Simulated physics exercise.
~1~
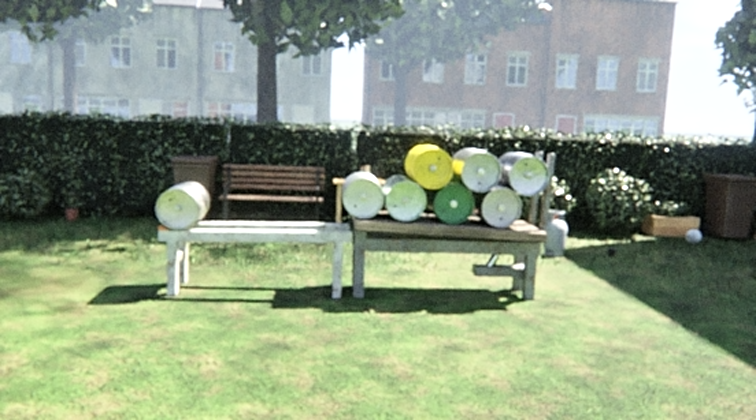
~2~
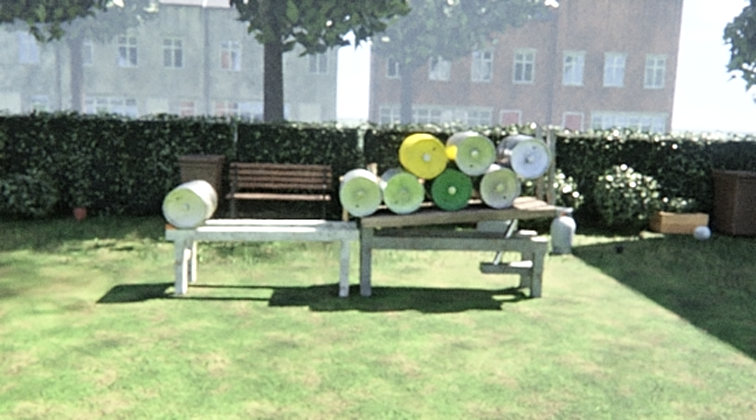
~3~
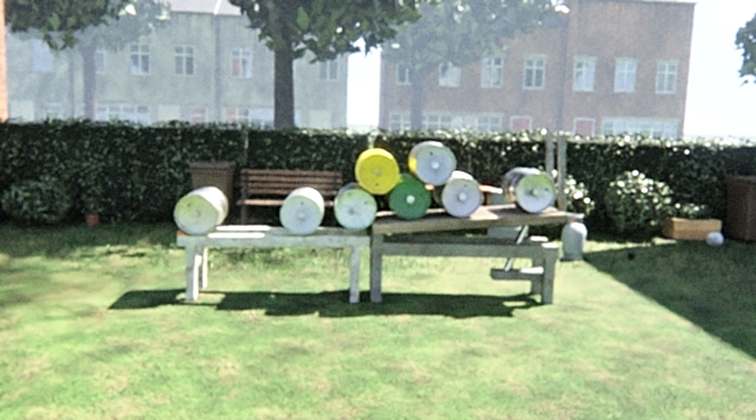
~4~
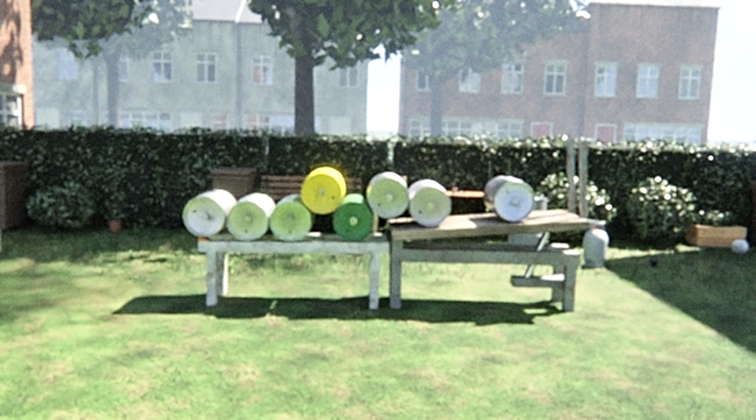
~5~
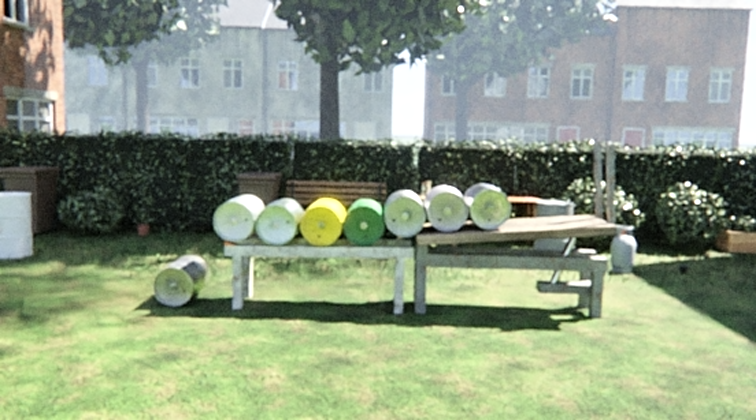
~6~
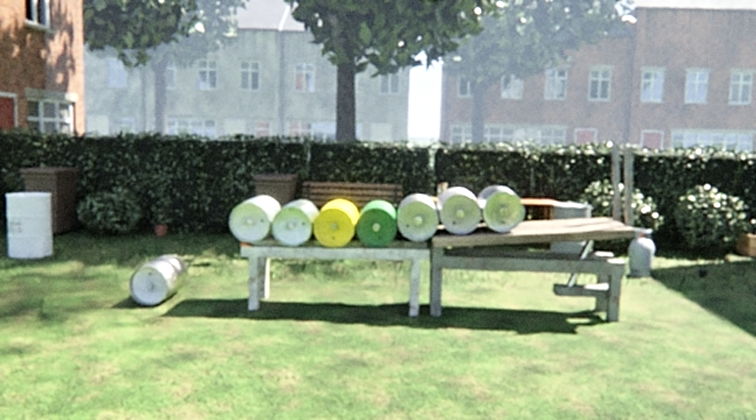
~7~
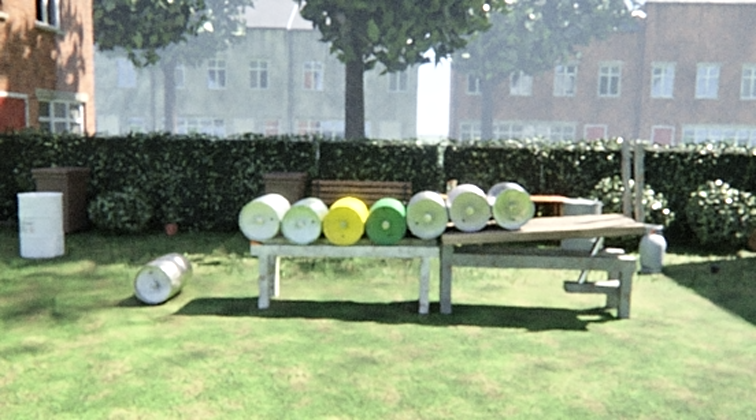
Wooden deck tilting and kegs rolling left along a white rack, one dropping onto the grass, green and yellow resting in line.
